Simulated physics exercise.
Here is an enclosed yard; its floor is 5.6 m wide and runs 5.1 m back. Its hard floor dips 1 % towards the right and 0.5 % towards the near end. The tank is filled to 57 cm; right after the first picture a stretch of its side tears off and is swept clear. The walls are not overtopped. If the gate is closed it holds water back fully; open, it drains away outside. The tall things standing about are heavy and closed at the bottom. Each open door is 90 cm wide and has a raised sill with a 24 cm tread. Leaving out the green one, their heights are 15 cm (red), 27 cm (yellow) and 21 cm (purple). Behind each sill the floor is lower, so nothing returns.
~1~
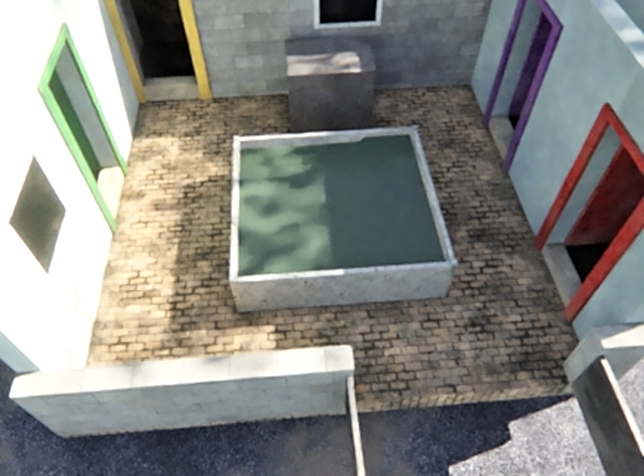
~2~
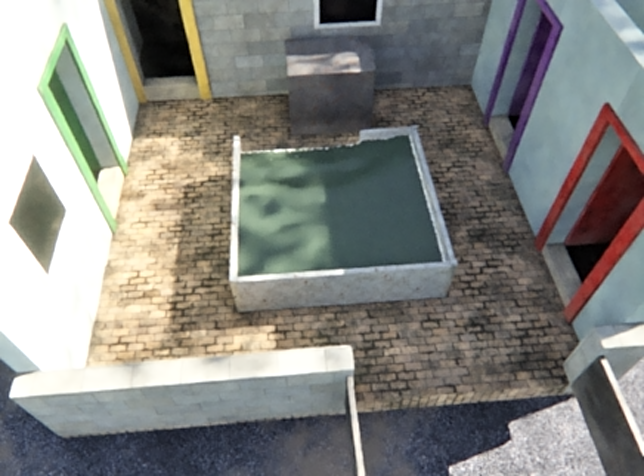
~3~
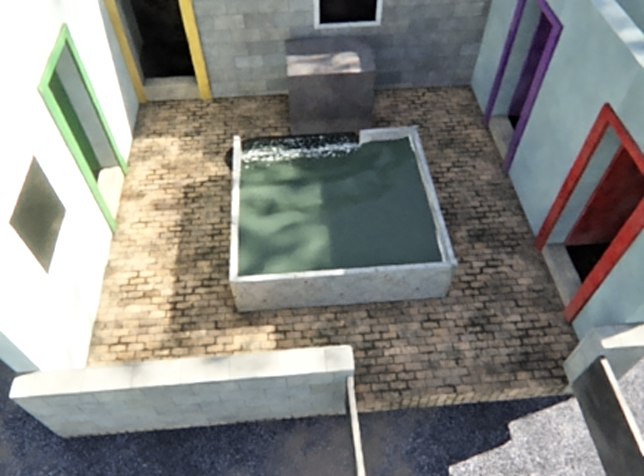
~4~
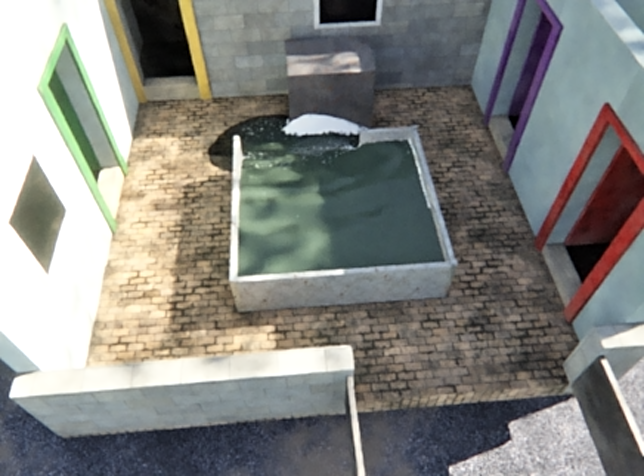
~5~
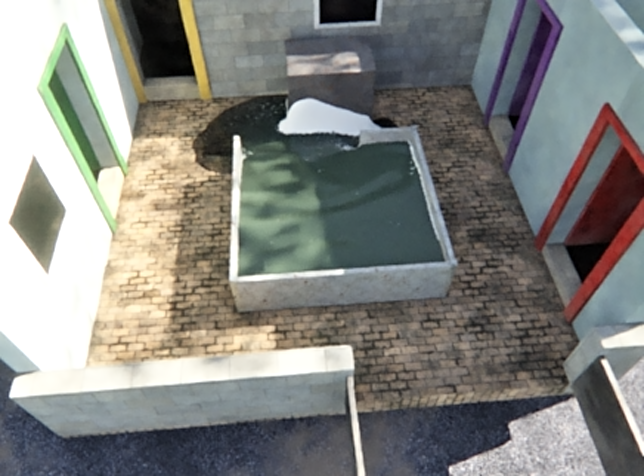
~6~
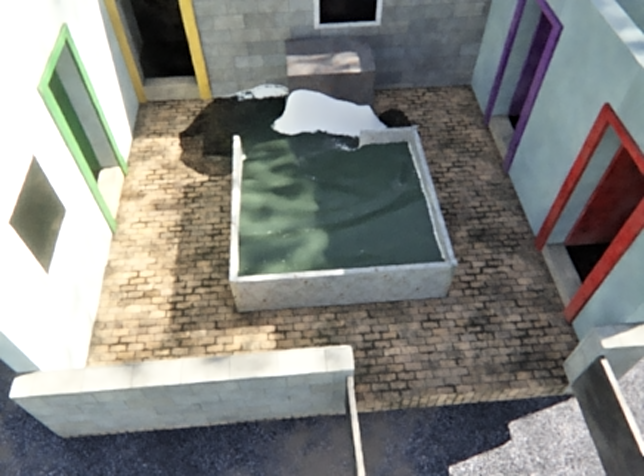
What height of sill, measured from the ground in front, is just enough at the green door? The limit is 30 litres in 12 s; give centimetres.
About 7 cm.
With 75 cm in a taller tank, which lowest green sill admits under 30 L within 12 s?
Some 9.5 cm.
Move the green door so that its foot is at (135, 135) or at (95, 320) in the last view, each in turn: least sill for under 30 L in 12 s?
About 28 and 9.0 cm.
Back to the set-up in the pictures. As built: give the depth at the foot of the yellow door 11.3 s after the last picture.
About 7.5 cm.
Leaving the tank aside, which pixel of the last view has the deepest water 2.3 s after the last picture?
At about (150, 109).
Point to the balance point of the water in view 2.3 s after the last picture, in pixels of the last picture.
Near (304, 175).
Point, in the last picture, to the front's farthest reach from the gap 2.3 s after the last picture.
At about (581, 346).
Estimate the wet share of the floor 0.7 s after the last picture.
Near 30 per cent is wet.
Then, 0.7 s after the last picture water covers 30 % of the floor, deepest (44 cm) near (307, 138); it has not reached the green door.
Then, 2.3 s after the last picture water covers 60 % of the floor, deepest (36 cm) near (150, 109); 11 cm at the green door, 0 litres in over its 22 cm sill.
Then, 11.3 s after the last picture water covers 95 % of the floor, deepest (13 cm) near (478, 128); 5 cm at the green door, 0 litres in over its 22 cm sill.
At the green door as built, the water peaked near 12 cm, 3.3 s after the last picture.
Run again over the same 12 s with other heights there, 36 litres in over 6.5 cm, 24 litres over 7.5 cm. The limit of 30 litres is kept from about 7 cm up.
